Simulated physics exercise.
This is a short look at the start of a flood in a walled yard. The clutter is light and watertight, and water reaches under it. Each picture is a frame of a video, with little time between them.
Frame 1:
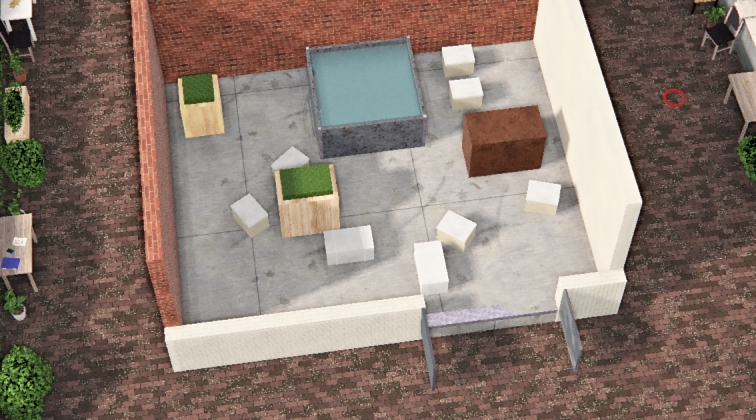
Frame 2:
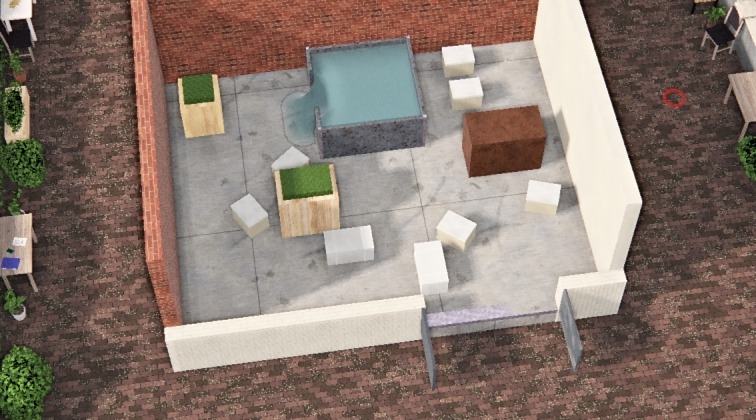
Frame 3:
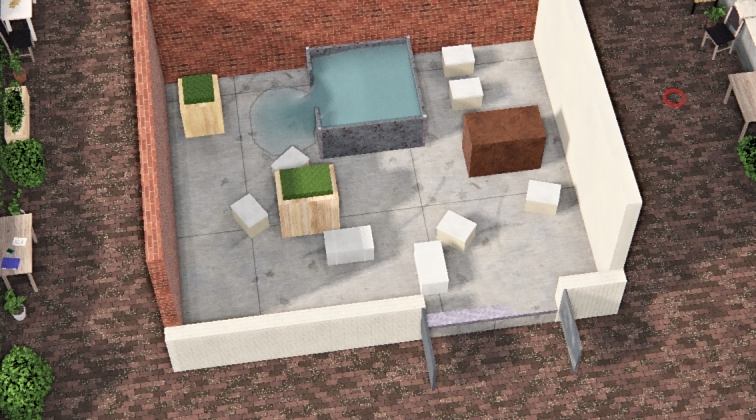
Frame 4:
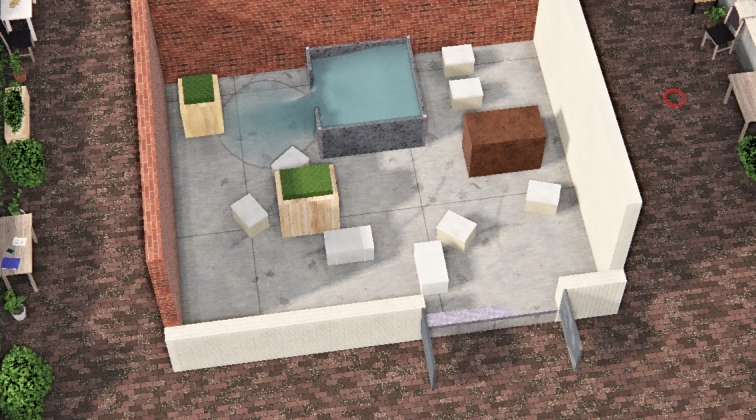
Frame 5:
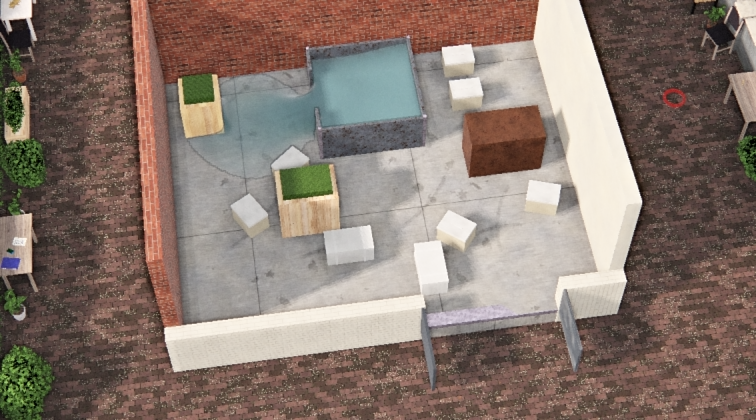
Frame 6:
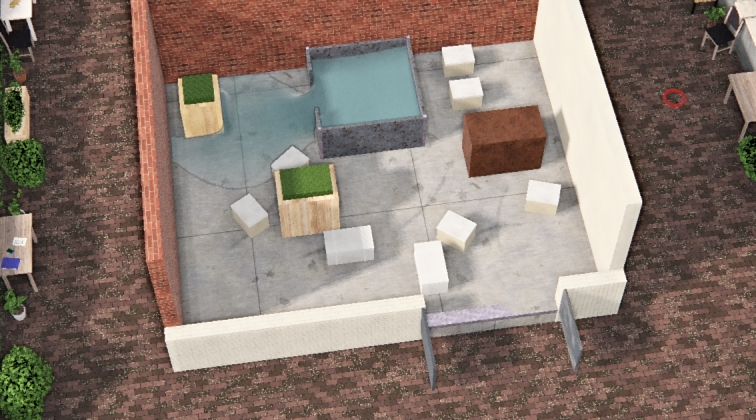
Water spreading from the left side of a raised stone pool across a walled yard's paving, while scattered white blocks stay still.
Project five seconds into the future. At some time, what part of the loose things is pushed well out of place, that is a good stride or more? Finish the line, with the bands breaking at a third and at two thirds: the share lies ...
The share lies below a third.
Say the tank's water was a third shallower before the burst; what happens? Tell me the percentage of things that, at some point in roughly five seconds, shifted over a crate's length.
By my count, 10 %.
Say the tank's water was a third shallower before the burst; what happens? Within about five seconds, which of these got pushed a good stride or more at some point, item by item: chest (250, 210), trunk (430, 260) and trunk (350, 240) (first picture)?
Object 1: Covered it. Object 2: Didn't cover it. Object 3: Didn't cover it.
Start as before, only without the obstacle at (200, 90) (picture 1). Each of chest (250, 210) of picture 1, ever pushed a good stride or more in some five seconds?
Beyond that distance.
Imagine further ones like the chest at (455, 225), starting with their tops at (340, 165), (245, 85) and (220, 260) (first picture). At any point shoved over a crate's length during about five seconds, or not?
Results - 1: Doesn't go far; 2: Ends up far away; 3: Ends up far away.
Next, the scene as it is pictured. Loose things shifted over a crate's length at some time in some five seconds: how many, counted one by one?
It comes out at 2.
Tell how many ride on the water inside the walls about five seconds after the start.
I get 1.
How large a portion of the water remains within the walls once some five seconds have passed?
Roughly 100 percent.
A moment on, 0 of 8 are well off their spots; 0 afloat.
Next, 0 of 8 are well off their spots; 0 afloat.
Later, 0 of 8 are well off their spots; 0 afloat.
In the end, 2 of 8 are well off their spots, and 2 have been at some point; 1 afloat.
